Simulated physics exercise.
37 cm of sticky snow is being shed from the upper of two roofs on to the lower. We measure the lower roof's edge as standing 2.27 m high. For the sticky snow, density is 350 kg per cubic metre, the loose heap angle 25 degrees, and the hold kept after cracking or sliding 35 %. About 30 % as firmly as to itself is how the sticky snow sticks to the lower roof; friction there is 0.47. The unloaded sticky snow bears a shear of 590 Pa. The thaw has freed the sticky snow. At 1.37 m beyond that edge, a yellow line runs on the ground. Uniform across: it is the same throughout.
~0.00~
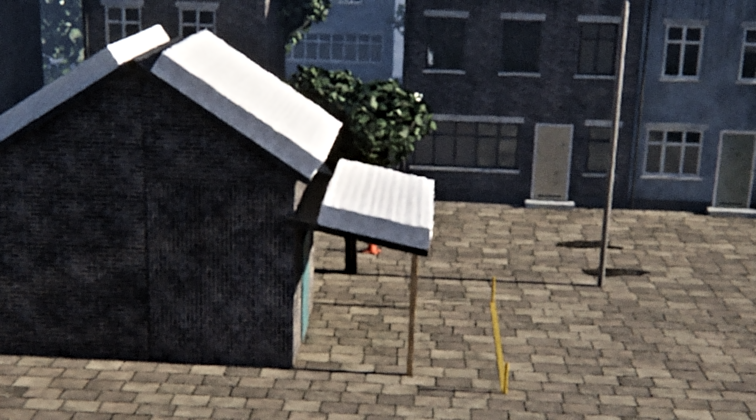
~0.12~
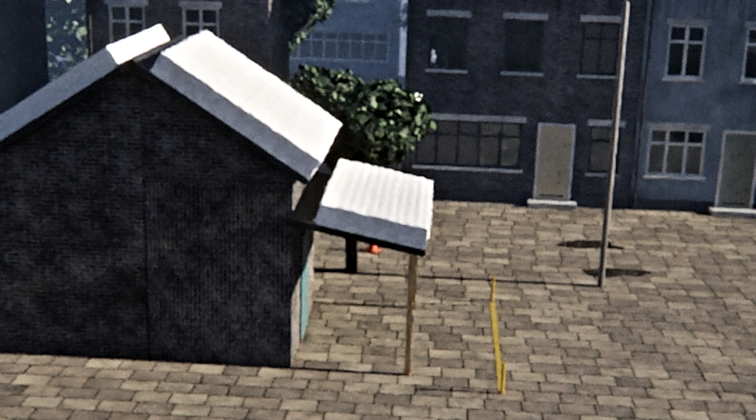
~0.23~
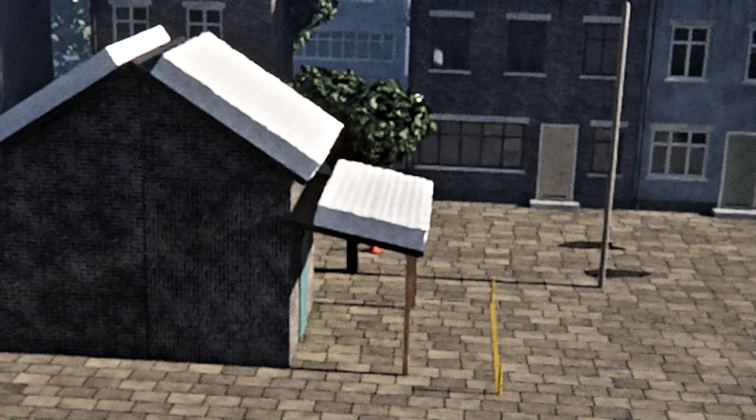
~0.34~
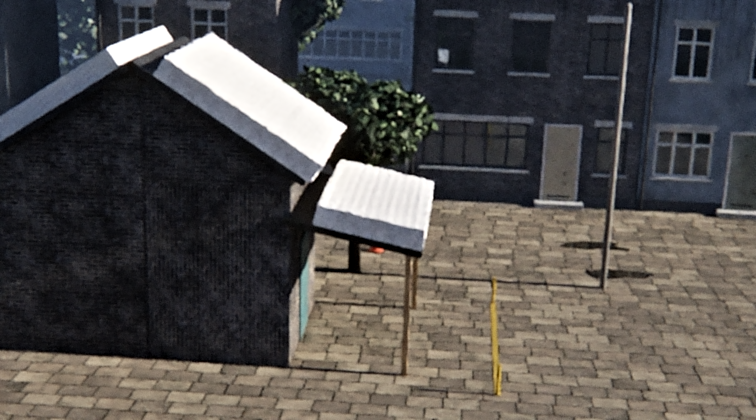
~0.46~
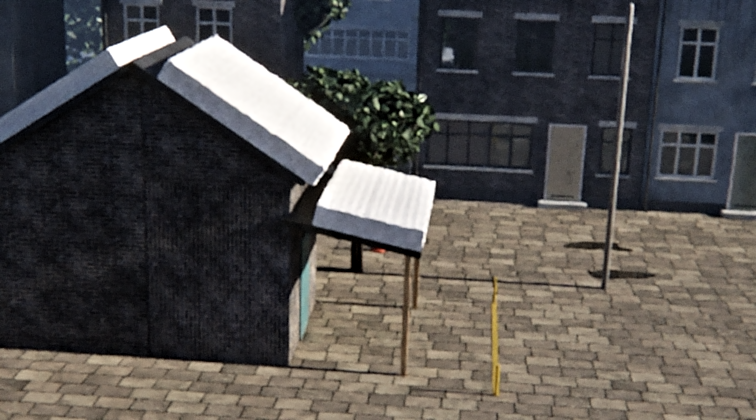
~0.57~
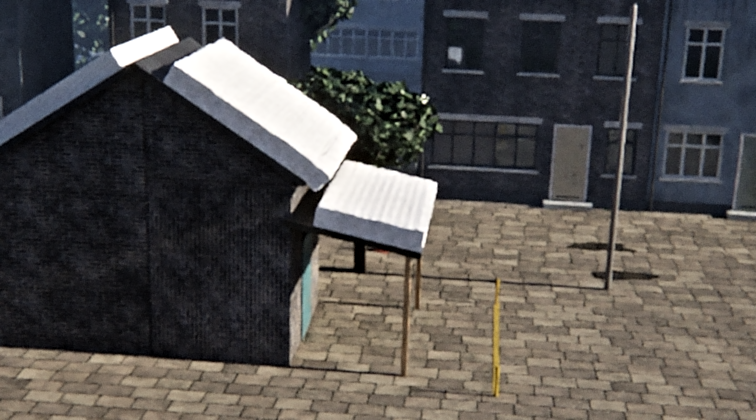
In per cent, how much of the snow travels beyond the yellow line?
Something like 1 %.
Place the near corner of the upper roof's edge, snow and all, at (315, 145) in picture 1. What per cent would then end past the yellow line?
In that case it would be around 25 percent.
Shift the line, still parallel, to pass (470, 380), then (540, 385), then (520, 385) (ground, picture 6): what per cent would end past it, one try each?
In order, some 5, 0 and 0 percent would end past it.
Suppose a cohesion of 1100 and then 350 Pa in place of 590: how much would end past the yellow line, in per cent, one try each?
Respectively, close to 0 % and close to 12 %.
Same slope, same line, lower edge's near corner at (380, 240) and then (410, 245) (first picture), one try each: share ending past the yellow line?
I'd expect around 12 percent the first time and around 4 percent the second.
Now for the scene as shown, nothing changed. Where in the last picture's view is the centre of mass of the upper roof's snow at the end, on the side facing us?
Approximately at pixel (368, 233).
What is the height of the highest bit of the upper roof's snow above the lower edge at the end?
1.5 m, give or take.
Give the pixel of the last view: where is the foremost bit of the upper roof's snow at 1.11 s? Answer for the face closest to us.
Around pixel (350, 202).
By 1.11 s, none is below the lower edge and 0 % is past the line.
By 1.74 s, none is below the lower edge and 0 % is past the line.
By 2.37 s, none is below the lower edge and 0 % is past the line.
By 3.00 s, 11 % is below the lower edge and 0 % is past the line.
By 6.00 s, at the end, 20 % is below the lower edge and 1 % is past the line.
